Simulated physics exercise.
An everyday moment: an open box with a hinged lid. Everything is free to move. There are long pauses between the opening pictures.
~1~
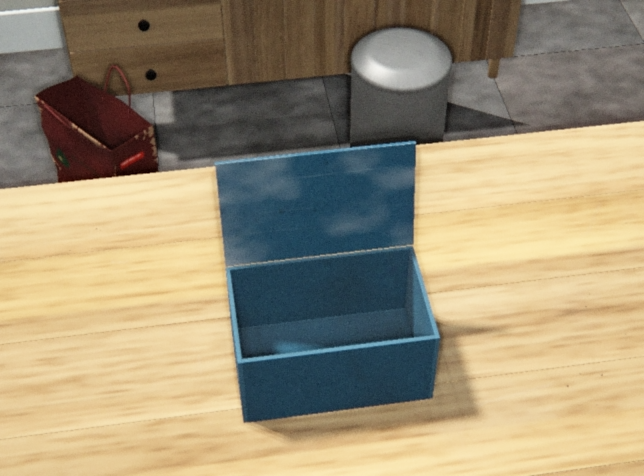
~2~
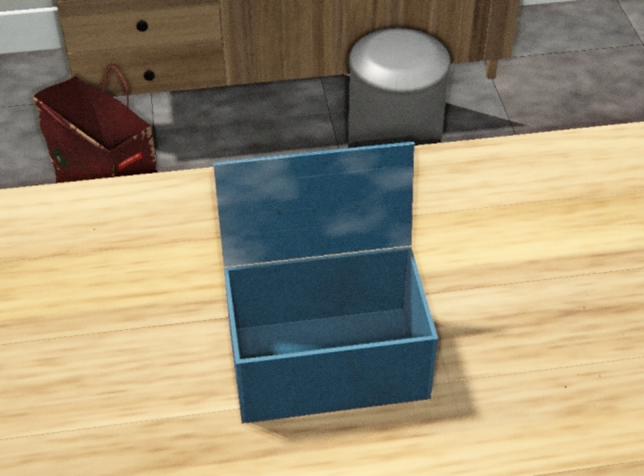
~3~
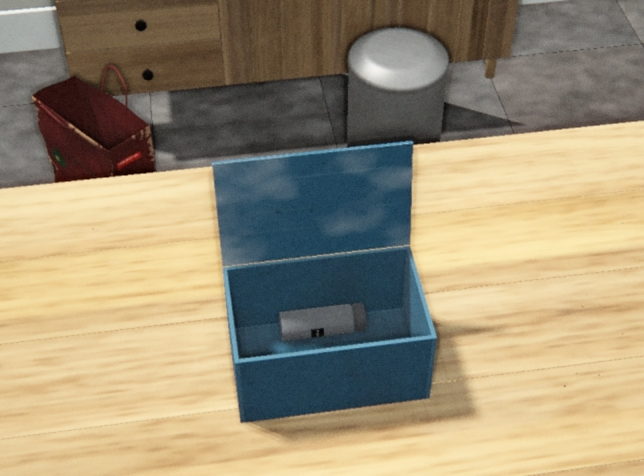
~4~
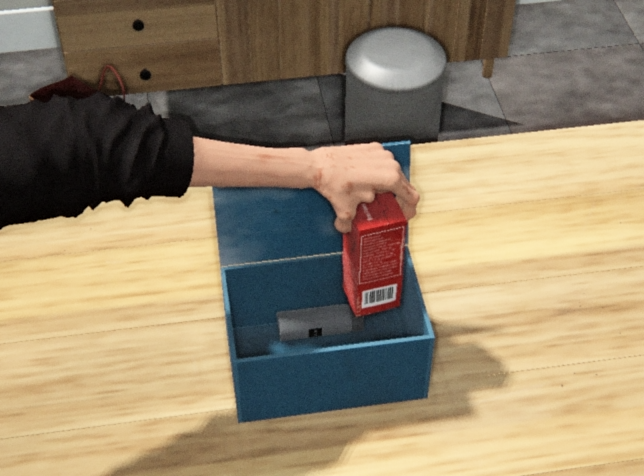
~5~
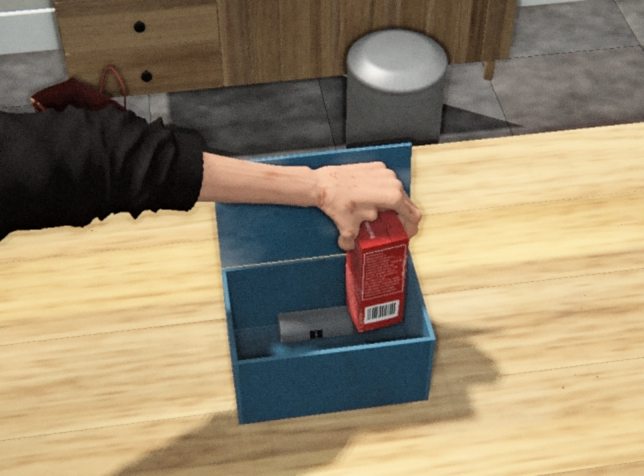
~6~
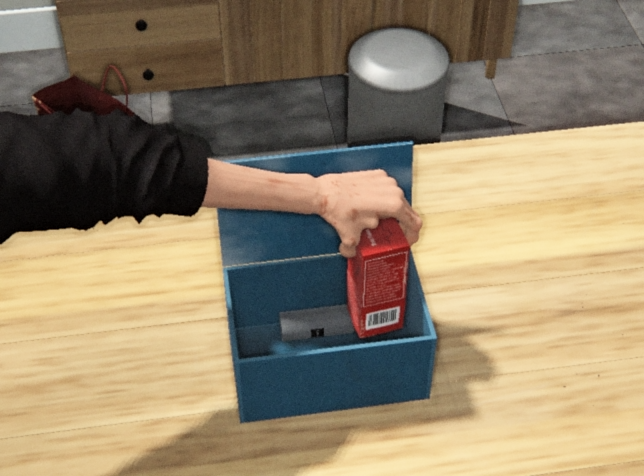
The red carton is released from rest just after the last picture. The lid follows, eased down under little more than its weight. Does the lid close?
As it turns out, it will not close.
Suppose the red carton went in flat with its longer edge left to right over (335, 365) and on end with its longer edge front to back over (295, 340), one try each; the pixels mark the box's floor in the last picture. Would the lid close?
First try: It sits on the rim; second try: It will not close.
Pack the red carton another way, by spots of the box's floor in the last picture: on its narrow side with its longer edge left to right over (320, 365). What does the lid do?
Then it sits on the rim.
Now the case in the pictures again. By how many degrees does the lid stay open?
Some 25° above the rim.
Then, 0.90 s on from there, lid starting down; red carton turned 38° from how it was put near (389, 318).
Then, 1.50 s on from there, lid 66° above the rim; red carton turned 38° from how it was put near (389, 318).
Then, 1.90 s on from there, lid 40° above the rim; red carton turned 38° from how it was put near (389, 318).
Then, 3.60 s on from there, lid 25° above the rim; red carton turned 38° from how it was put near (389, 318).
In the end, lid 25° above the rim; toppled in the box, red carton; grey shaker unmoved. At the end, from the last picture's camera, red carton near (389, 318).
